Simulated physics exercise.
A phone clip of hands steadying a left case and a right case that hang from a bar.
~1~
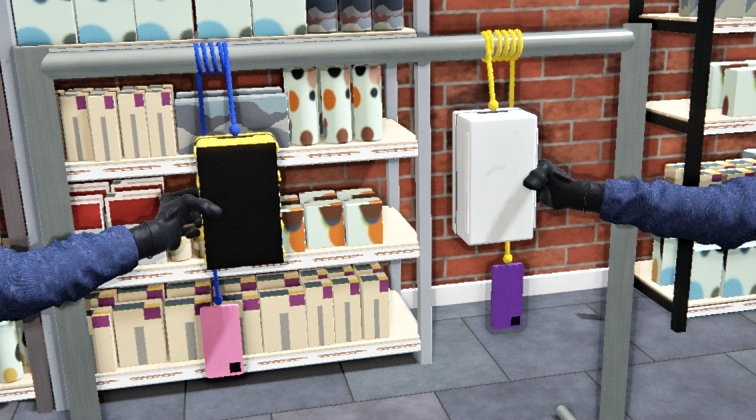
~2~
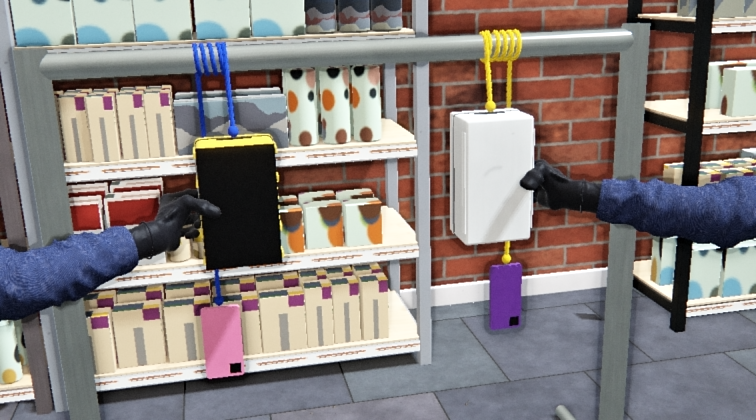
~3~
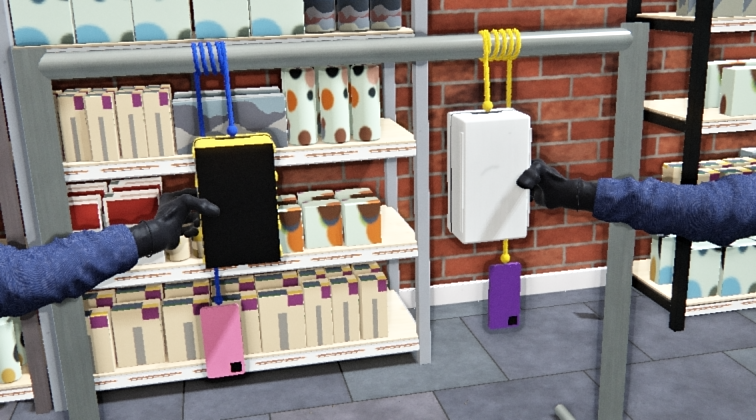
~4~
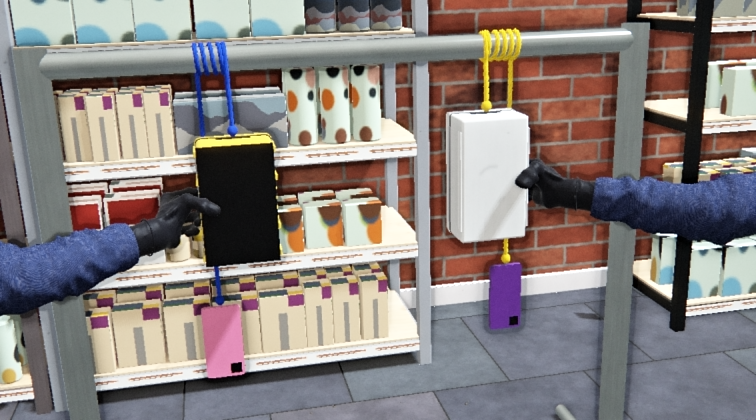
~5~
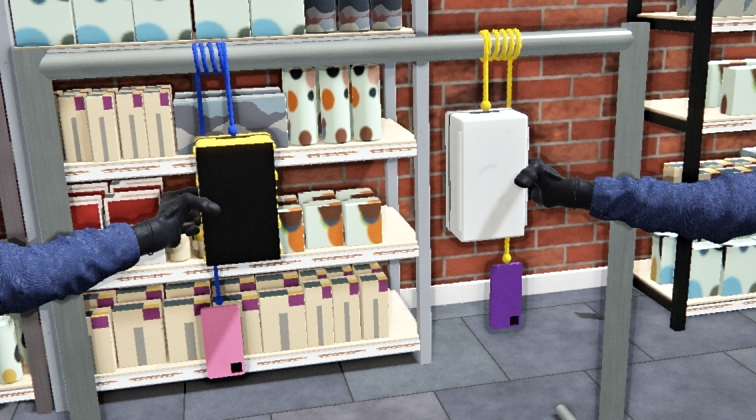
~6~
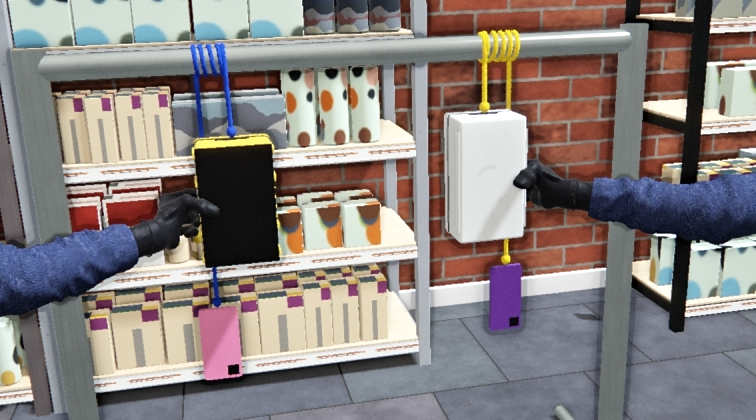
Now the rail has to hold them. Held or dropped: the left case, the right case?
As it turns out, the left case is held; the right case keeps its height.
Then, 0.24 s after the last picture, left case hanging near (236, 197); right case hanging near (487, 157).
Then, 0.54 s after the last picture, left case hanging near (233, 196); right case hanging near (485, 159).
Then, 1.04 s after the last picture, left case hanging near (234, 194); right case hanging near (481, 162).
At rest, left case hanging near (233, 192); right case hanging near (487, 163). The left case keeps its height and the right case stays hanging.
